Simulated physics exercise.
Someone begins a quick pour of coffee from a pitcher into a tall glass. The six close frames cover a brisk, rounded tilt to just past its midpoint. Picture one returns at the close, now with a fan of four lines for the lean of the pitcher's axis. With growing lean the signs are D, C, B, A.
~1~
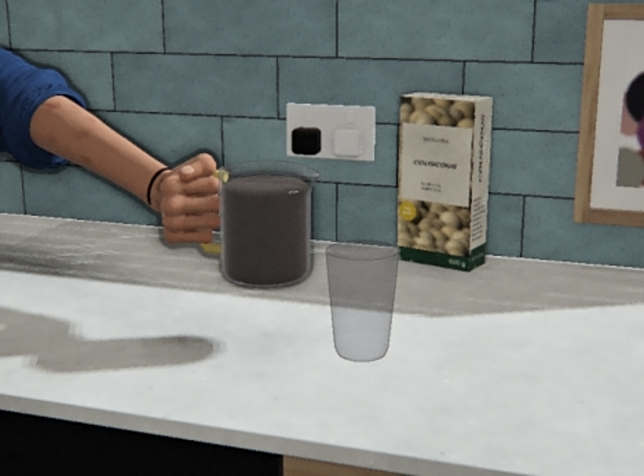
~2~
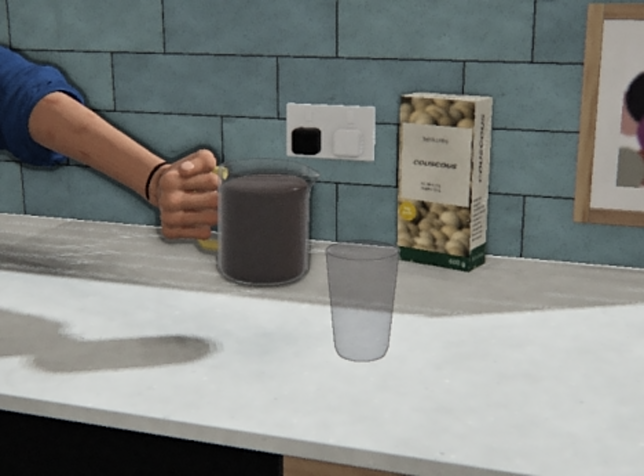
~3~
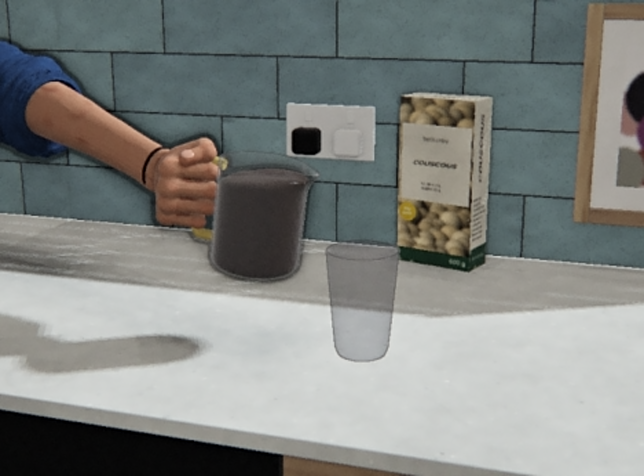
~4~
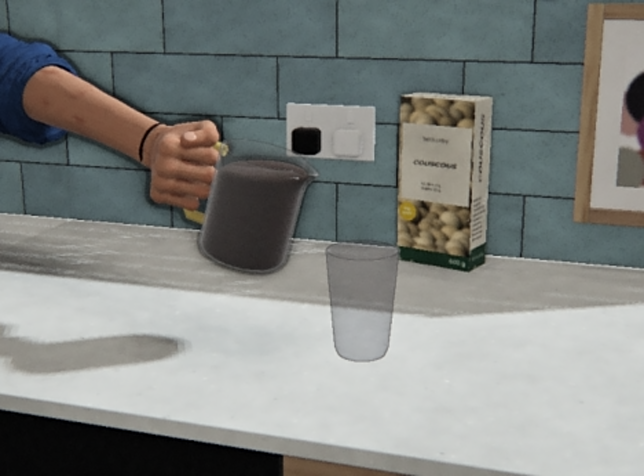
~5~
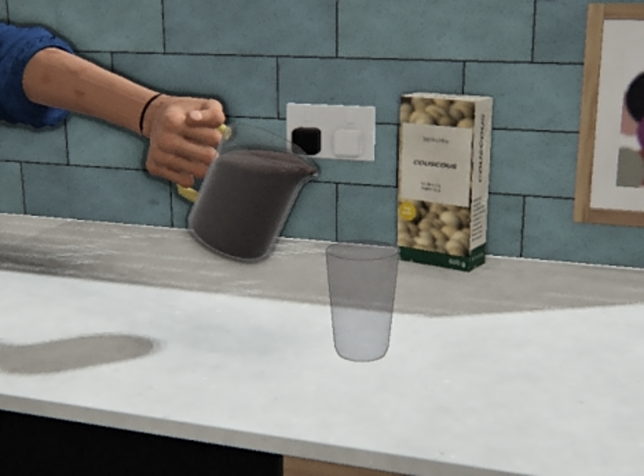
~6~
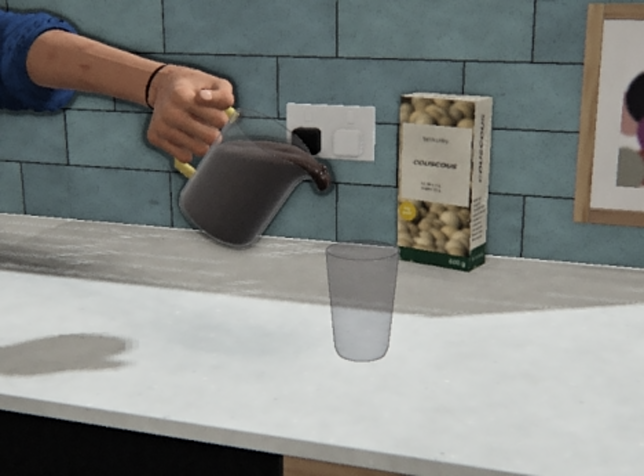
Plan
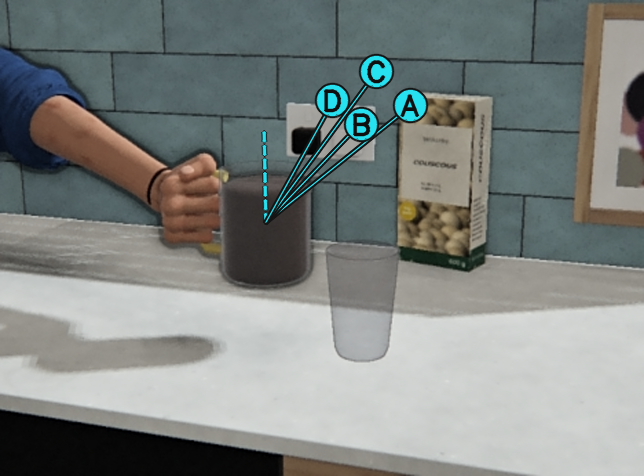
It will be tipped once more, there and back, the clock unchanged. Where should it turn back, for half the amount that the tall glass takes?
The best line is A.
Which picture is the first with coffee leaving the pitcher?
In picture 6.
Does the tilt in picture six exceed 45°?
No, it does not.
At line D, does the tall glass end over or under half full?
Under.
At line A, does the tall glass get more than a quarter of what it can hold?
Yes, clearly.
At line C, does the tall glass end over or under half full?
Under half.
On the marked copy, A at (397, 116); B at (348, 135); C at (366, 85); D at (325, 115).
With A, the tall glass ends with about 49 % of what it can hold.
With B, the tall glass ends with about 34 % of what it can hold.
With C, the tall glass ends with about 22 % of what it can hold.
With D, the tall glass ends with about 12 % of what it can hold.
